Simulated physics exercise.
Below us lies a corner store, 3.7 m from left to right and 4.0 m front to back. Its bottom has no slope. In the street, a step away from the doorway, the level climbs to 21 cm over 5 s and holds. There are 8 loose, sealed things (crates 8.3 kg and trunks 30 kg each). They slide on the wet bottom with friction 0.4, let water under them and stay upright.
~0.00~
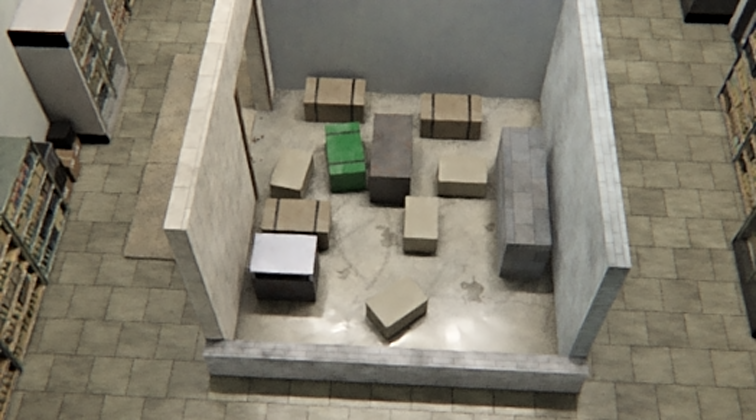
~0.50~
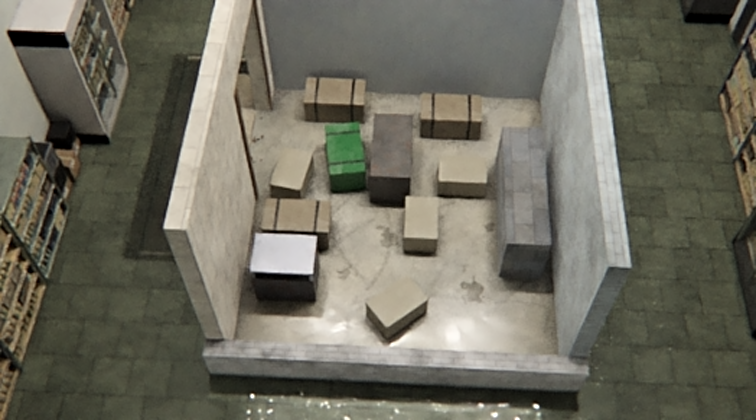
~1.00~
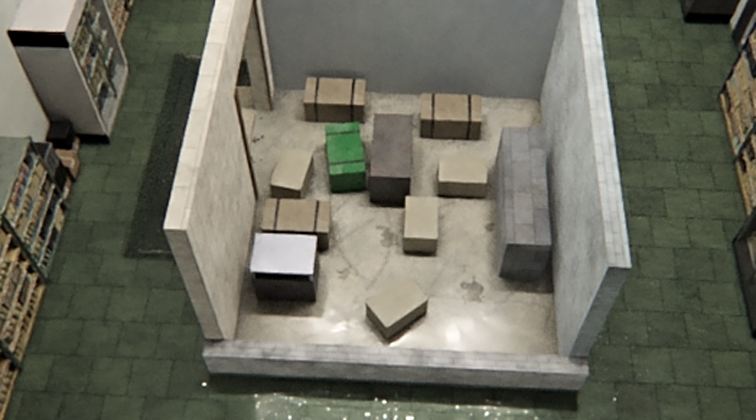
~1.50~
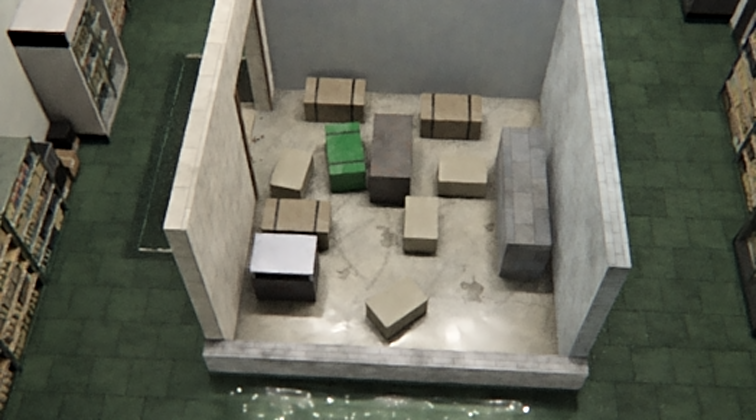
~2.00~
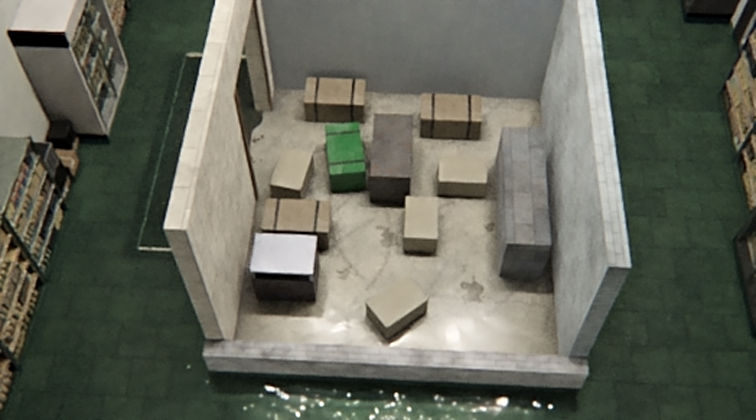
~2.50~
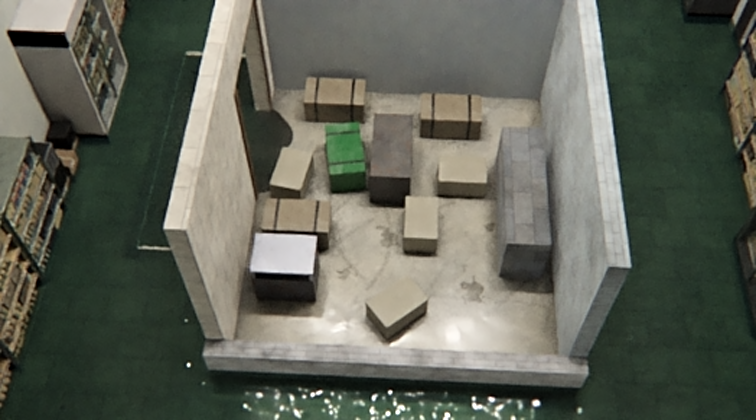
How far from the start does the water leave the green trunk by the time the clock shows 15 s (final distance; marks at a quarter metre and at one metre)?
Green trunk gets carried off.
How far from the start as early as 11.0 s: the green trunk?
About 200 cm.
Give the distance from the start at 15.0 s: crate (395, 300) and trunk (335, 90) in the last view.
In turn: 120 cm, 200 cm.
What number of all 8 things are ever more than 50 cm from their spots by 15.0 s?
I count 7.
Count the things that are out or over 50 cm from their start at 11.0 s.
6 of them.
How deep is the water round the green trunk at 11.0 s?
Roughly 9 cm.
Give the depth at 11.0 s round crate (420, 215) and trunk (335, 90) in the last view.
Roughly 11 and 12 cm.
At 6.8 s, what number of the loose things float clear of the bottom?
I count 2.
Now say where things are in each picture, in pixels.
In the first frame, the green trunk at (345, 148), on the bottom; water covers 0.0 m2; 0 of 8 have shifted.
In the second frame, the green trunk at (345, 148) rests on the ground; water covers 0.0 m2; 0 of 8 have shifted.
In the third frame, the green trunk at (345, 148), on the bottom; water covers 0.0 m2; 0 of 8 have shifted.
In the fourth frame, the green trunk at (345, 148) rests on the ground; water covers 0.0 m2; 0 of 8 have shifted.
In the fifth frame, the green trunk at (345, 148), on the bottom; water covers 0.0 m2; 0 of 8 have shifted.
In the sixth frame, the green trunk at (345, 148) rests on the ground; water covers 0.3 m2; 0 of 8 have shifted.
After 3.5 s the green trunk is near (345, 148), 0.0 m from its start, aground; 0 afloat.
After 6.8 s the green trunk is near (354, 149), 0.1 m from its start, aground; 2 afloat.
After 11.0 s the green trunk is near (380, 278), 1.9 m from its start, aground; 6 afloat.
After 15.0 s the green trunk is near (267, 299), 2.4 m from its start, afloat; 8 afloat.
